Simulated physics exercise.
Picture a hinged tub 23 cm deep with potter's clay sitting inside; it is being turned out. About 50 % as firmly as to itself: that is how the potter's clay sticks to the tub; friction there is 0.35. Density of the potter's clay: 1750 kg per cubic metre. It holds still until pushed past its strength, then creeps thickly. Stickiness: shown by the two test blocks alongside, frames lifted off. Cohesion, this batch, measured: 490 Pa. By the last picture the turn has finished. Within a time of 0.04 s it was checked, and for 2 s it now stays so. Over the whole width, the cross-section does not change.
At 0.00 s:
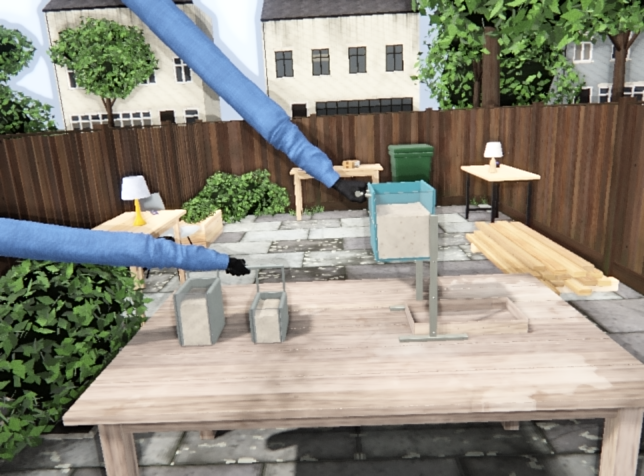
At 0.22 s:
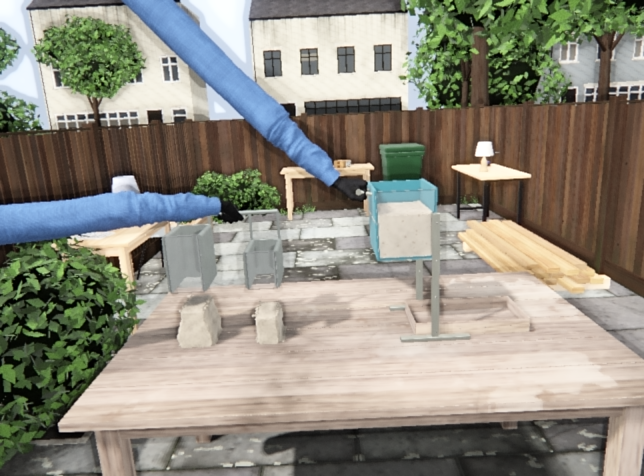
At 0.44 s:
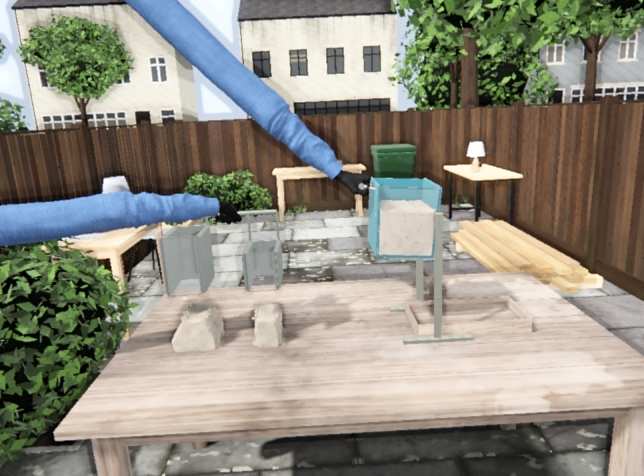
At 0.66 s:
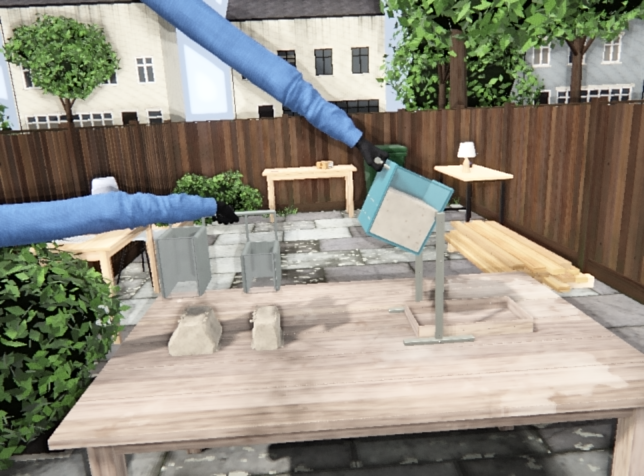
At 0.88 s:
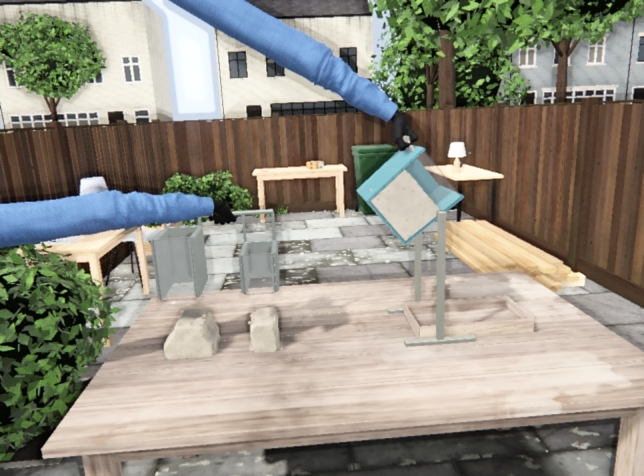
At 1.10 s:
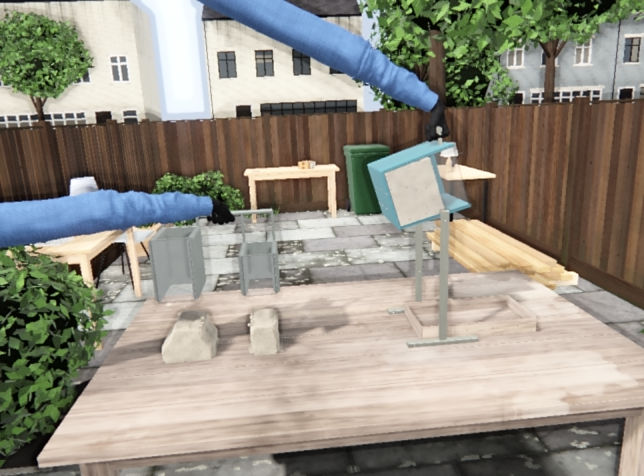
A blue-sleeved arm lifted two grey casings off two clay blocks on a wooden table, and the blocks sagged a little; then another blue-sleeved arm tilted a teal tub of clay up and rightward.
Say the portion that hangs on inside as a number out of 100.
Expect roughly 100 %.
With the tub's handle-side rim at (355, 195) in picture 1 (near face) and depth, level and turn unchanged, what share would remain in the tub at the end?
Roughly 100 %.
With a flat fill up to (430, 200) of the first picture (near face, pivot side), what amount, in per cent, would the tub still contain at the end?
I'd put it close to 100 in a hundred.
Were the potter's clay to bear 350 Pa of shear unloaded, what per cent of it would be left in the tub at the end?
It would be close to 100 percent.
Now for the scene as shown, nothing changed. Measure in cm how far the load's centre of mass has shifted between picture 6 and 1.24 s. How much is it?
Shift: Some 1 cm.
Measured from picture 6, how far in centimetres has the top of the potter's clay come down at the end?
1 cm.
By 1.24 s, the tub is at 74 degrees and holds 100 %.
By 1.41 s, the tub is at 74 degrees and holds 100 %.
By 1.58 s, the tub is at 74 degrees and holds 100 %.
By 1.75 s, the tub is at 74 degrees and holds 100 %.
By 3.10 s, at the end, the tub is at 74 degrees and holds 100 %.
